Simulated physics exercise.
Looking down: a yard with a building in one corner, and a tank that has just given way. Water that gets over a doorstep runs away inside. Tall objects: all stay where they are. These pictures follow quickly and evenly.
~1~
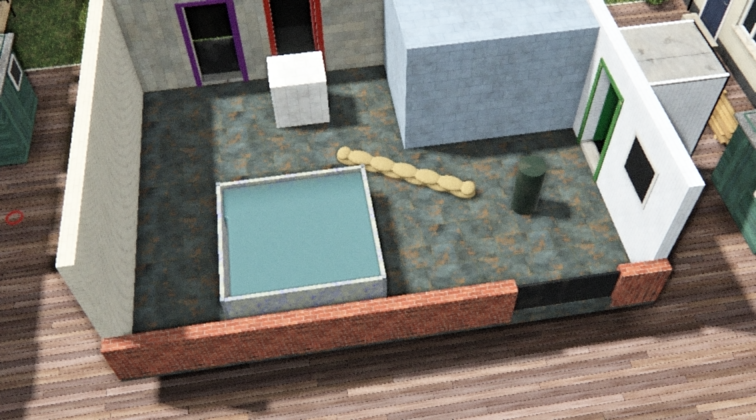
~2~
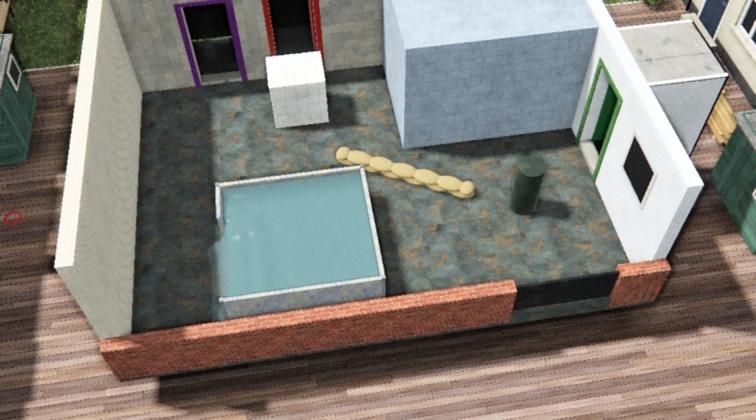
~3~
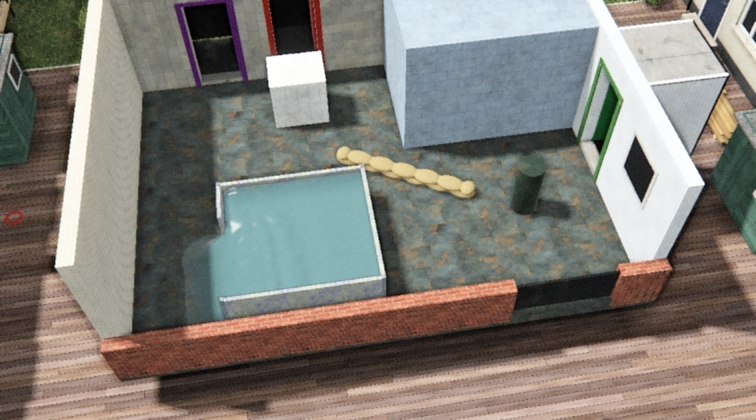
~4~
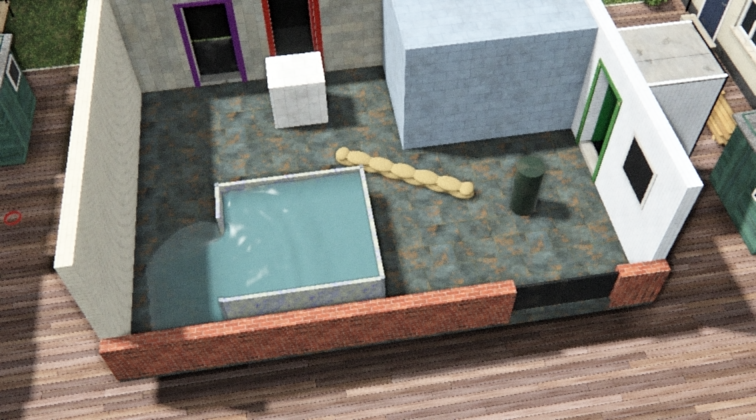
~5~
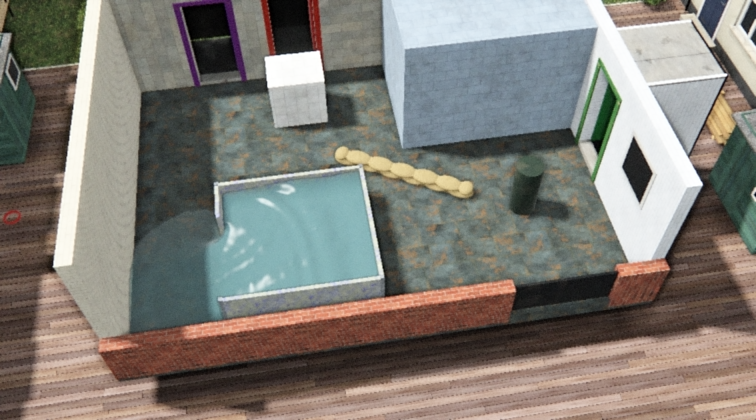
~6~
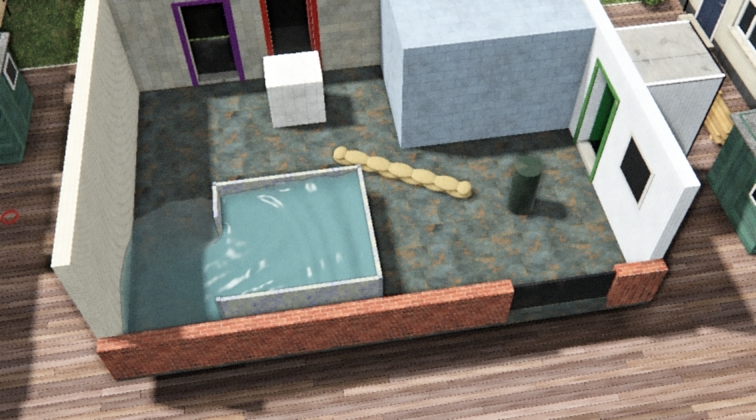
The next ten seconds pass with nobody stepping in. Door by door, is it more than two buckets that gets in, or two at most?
The green door will allow in no excess; the purple door will allow in an excess; the red door will allow in no excess.
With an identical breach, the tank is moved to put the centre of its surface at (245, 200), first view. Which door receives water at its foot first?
Looks like the purple door.
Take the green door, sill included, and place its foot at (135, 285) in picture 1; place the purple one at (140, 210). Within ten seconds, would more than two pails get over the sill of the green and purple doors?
Door by door: Green tops the limit, purple tops the limit.
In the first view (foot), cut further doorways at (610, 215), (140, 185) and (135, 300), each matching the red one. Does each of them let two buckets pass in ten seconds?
Result per door, in the listed order - below the line, below the line, above the line.
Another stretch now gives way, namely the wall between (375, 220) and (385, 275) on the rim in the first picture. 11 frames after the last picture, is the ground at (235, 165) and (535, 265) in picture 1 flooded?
As listed: Dry, awash.
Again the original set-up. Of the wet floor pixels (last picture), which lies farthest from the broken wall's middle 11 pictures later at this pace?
Somewhere close to (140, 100).
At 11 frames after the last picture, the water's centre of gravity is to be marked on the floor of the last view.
At roughly (233, 266).
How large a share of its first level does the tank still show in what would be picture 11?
It works out to roughly 68 %.
A moment on, water covers 15 % of the floor; the green door not reached, the purple door not reached, the red door not reached.
Next, water covers 25 % of the floor; the green door not reached, the purple door not reached, the red door not reached.
Then, water covers 50 % of the floor; the green door not reached, the purple door under two buckets in, the red door wet at the sill, nothing in.
Later, water covers 75 % of the floor; the green door wet at the sill, nothing in, the purple door far over two buckets in, the red door wet at the sill, nothing in.
In the end, water covers 95 % of the floor; the green door under two buckets in, the purple door far over two buckets in, the red door wet at the sill, nothing in.
